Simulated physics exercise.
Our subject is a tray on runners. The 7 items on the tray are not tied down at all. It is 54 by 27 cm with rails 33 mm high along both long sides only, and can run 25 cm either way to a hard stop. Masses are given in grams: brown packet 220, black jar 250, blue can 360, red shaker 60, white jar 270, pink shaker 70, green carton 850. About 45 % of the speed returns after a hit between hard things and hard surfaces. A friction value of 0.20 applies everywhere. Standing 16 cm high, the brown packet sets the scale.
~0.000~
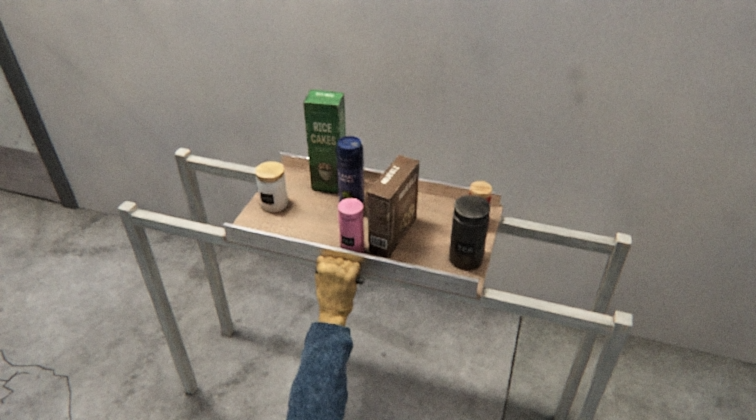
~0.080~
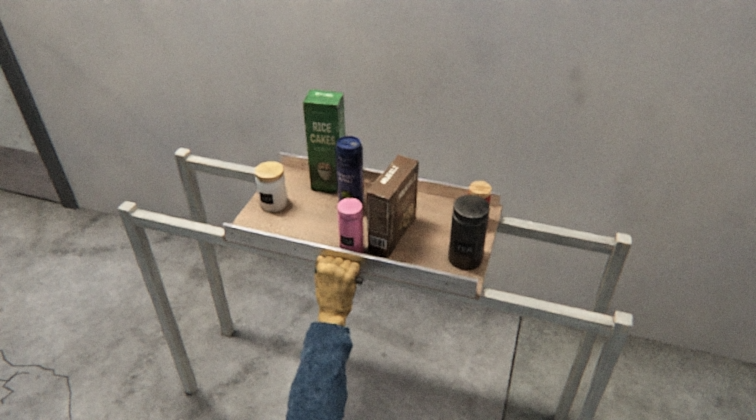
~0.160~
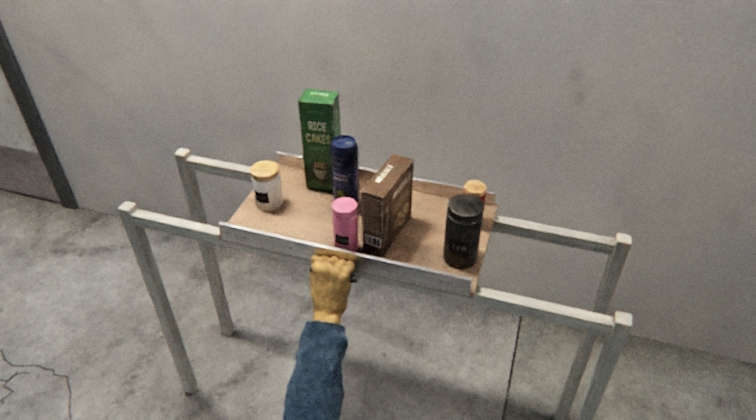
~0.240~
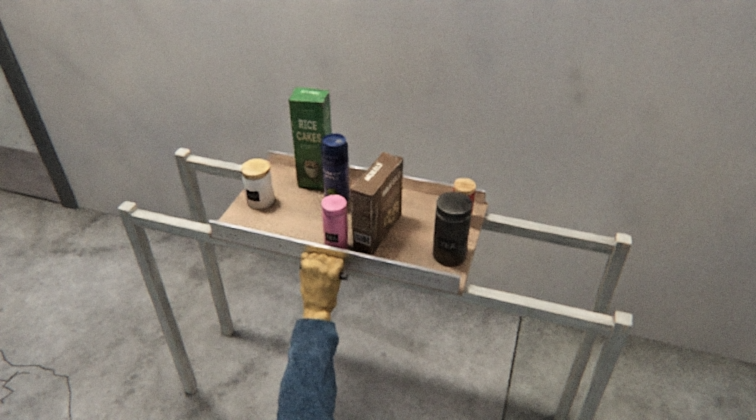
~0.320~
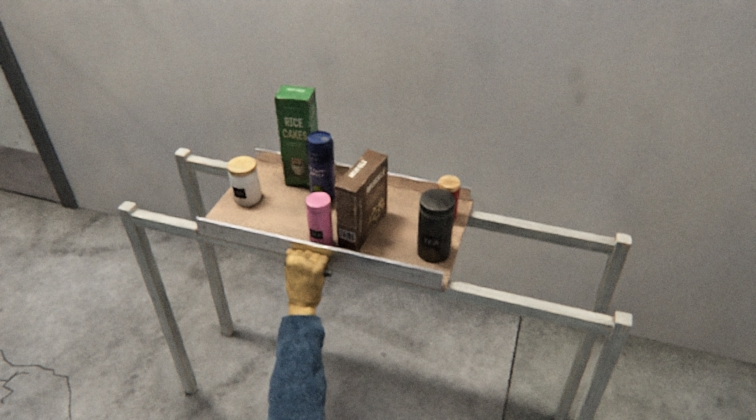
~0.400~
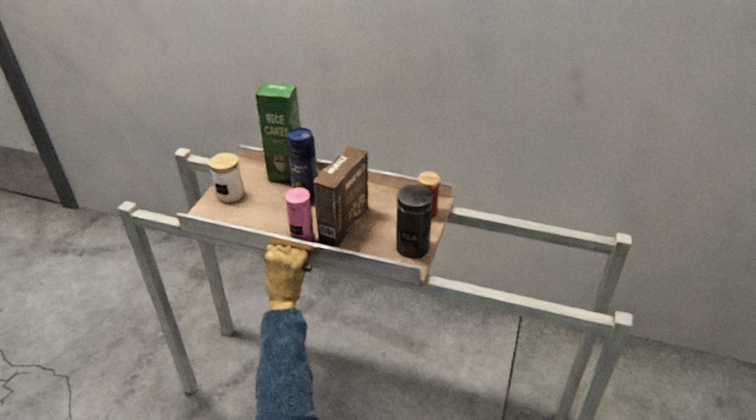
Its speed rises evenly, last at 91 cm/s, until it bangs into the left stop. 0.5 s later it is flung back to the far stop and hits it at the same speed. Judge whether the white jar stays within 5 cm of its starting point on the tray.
Displaced.
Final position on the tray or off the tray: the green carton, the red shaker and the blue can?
The green carton finishes off the tray; the red shaker is still on the tray; the blue can ends on the tray.
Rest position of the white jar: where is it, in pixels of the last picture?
At roughly (76, 316).
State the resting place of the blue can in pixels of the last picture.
Its middle comes to rest around (465, 197).
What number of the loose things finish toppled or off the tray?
Total: 2.
After 1.00 s, tray moved 25 cm left; white jar and green carton now off the tray; brown packet slid 19 cm; pink shaker slid 20 cm.
After 1.90 s, tray moved 3 cm right; brown packet slid 20 cm; blue can slid 20 cm; pink shaker slid 20 cm.
At rest (3.0 s), off the tray, white jar and green carton; the other 5 in place, give or take 5 cm. Seen from the same camera at the end, white jar near (76, 316).
